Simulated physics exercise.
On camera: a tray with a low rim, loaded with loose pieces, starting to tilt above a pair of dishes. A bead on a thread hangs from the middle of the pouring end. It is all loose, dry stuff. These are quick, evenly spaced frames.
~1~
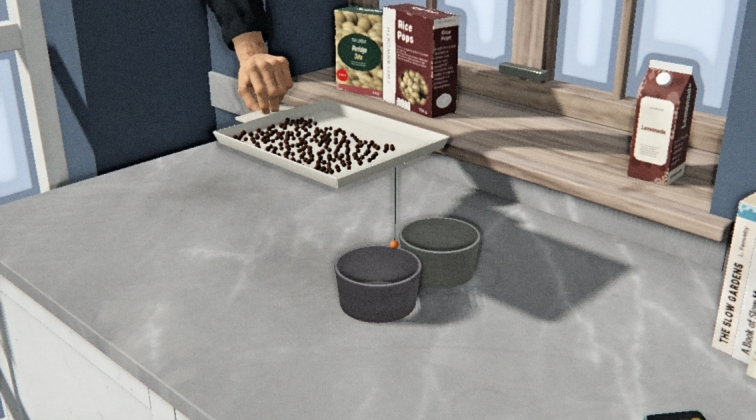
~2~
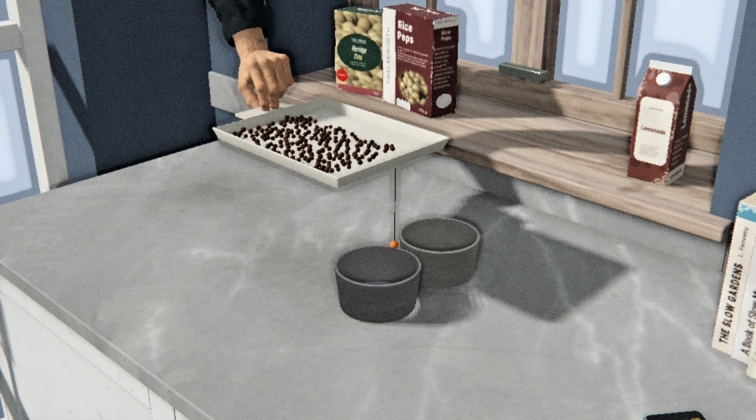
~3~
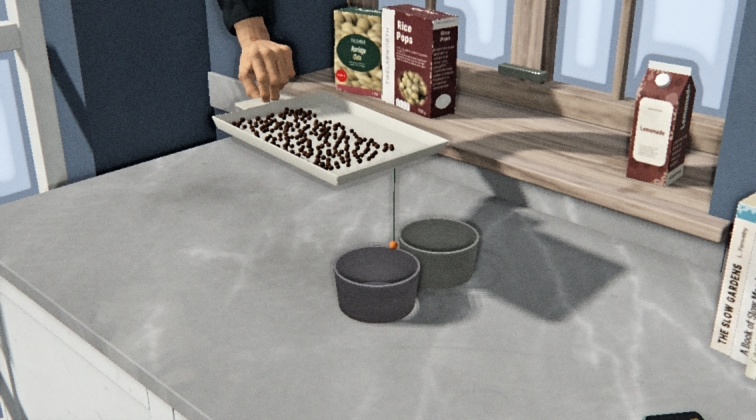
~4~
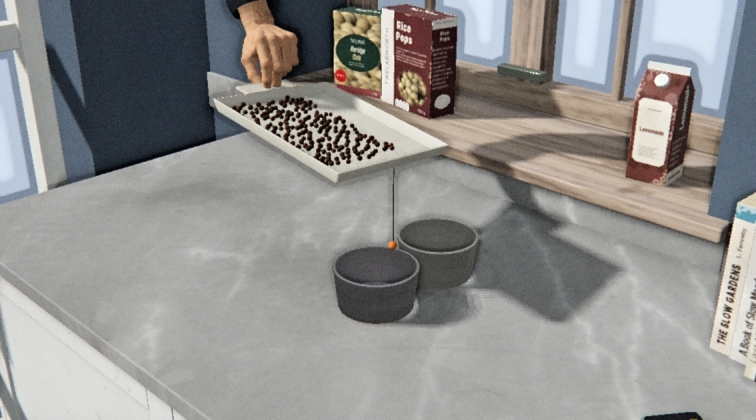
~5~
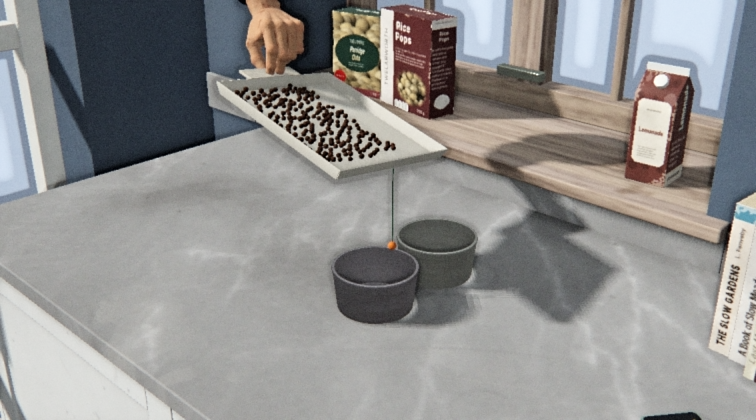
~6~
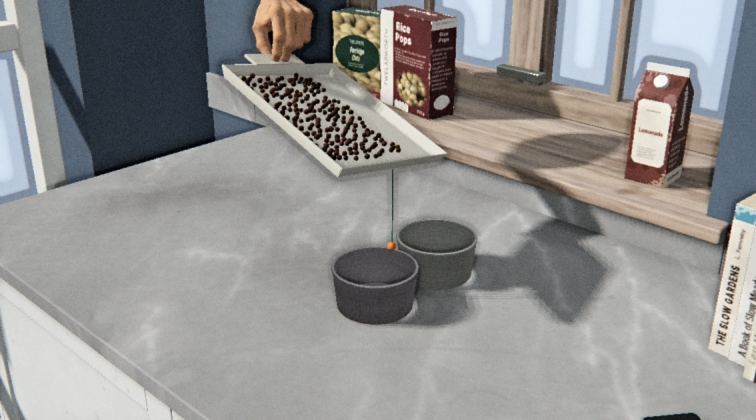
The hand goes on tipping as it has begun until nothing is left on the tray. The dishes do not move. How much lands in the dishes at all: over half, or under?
Caught overall: More than half.
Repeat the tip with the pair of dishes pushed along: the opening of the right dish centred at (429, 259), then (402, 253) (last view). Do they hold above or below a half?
At the first place less than half, at the second the smaller part.
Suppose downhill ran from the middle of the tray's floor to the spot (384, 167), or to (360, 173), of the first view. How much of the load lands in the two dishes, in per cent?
The first gives 40 %, the second 30 %.
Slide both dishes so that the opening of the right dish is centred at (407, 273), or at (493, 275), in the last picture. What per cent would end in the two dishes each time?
First some 0, then 0 per cent.
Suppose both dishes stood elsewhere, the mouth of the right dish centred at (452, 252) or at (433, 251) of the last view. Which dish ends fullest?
At the first place right, at the second right.
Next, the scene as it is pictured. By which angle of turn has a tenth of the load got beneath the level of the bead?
At about 65°.
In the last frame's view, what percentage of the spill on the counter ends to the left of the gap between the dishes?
Near 0 %.
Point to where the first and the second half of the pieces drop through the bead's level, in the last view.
First near (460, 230), later near (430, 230).
Just after the last frame, tray tipped steeply; roughly half on the tray; roughly a quarter in the right dish; just a few outside both; roughly a third in the air.
A moment on, tray tipped past a quarter turn; the larger part in the right dish; roughly a quarter outside both; just a few in the air.
Further on, tray tipped past a quarter turn; the larger part in the right dish; roughly a quarter outside both.
When it is over, tray tipped past a quarter turn; not one in the left dish; the larger part in the right dish; roughly a quarter outside both.
